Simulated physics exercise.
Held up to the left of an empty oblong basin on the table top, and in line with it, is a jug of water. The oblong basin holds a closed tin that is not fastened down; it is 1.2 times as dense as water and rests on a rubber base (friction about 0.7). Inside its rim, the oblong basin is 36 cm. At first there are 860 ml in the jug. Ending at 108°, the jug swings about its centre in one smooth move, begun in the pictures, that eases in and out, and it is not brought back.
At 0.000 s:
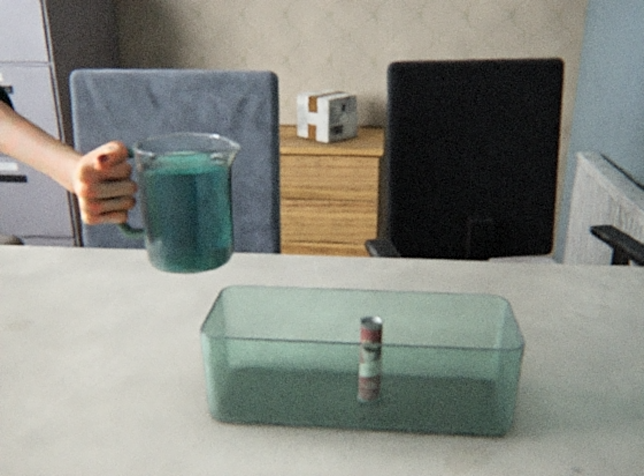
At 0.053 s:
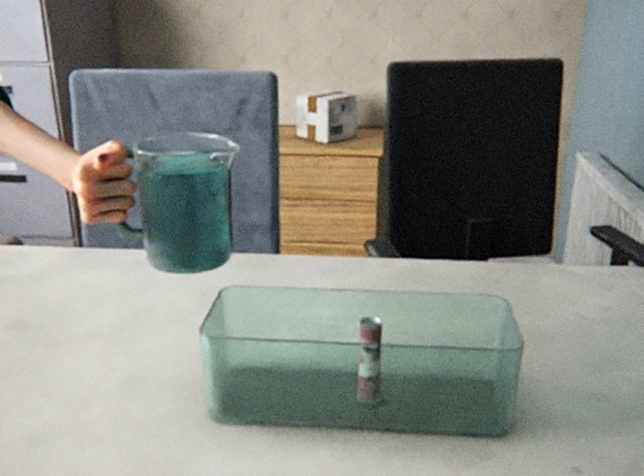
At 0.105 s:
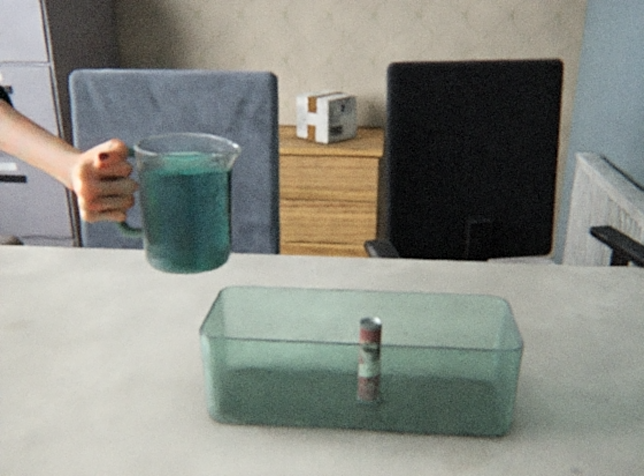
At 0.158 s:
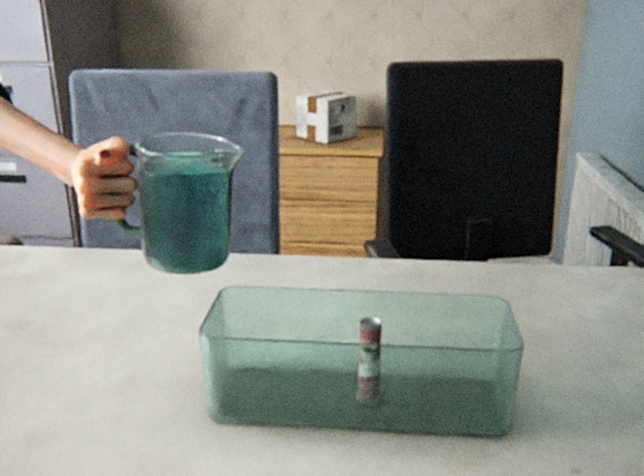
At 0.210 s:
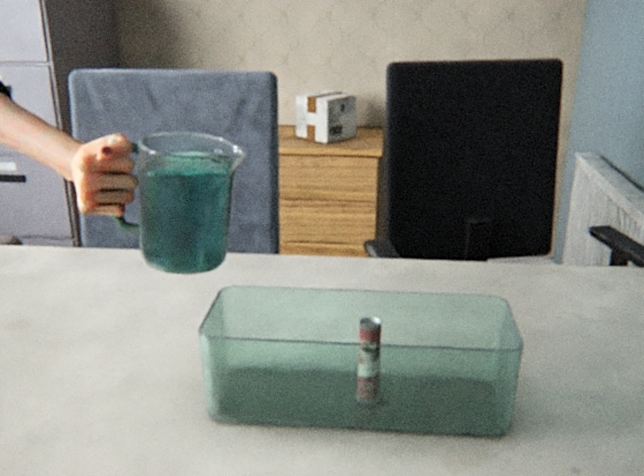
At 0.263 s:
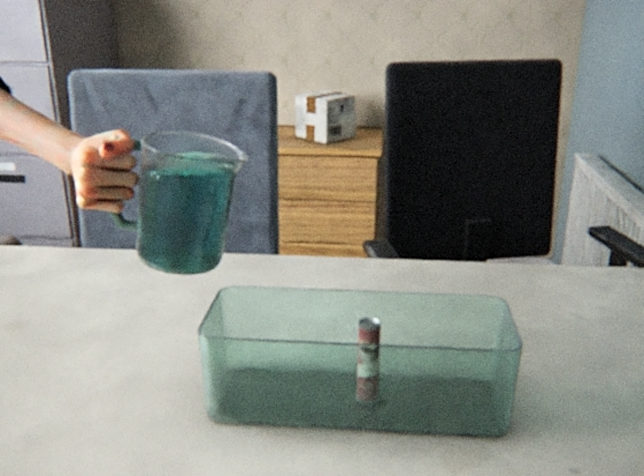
A hand held a glass jug of blue-green water up to the left of a clear oblong basin with a small tin standing inside, then slowly tilted the jug slightly to the right.
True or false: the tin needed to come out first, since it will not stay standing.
False.
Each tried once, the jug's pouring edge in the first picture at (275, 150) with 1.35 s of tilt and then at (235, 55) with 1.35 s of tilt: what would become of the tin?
Trial 1 - tin tips; trial 2 - tin tips.
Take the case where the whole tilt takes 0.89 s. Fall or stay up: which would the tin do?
Outcome - the tin remains standing.
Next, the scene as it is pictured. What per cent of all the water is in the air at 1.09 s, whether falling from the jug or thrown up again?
Airborne fraction: Approx. 18 %.
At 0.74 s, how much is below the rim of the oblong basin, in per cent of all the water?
Some 3 per cent.
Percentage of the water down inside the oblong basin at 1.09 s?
Roughly 46 per cent.
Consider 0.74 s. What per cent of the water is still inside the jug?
Still held: Roughly 86 % of the total.
After 0.74 s the tilt is 62° and 86 per cent is still to pour; the tin stands where it began.
After 1.09 s the tilt is 98° and 35 per cent is still to pour; the tin stands where it began.
After 1.45 s the tilt is 108° and 2 per cent is still to pour; the tin stands where it began.
After 1.85 s the tilt is 108° and 0 per cent is still to pour; the tin stands where it began.
In the end the tin stands where it began.
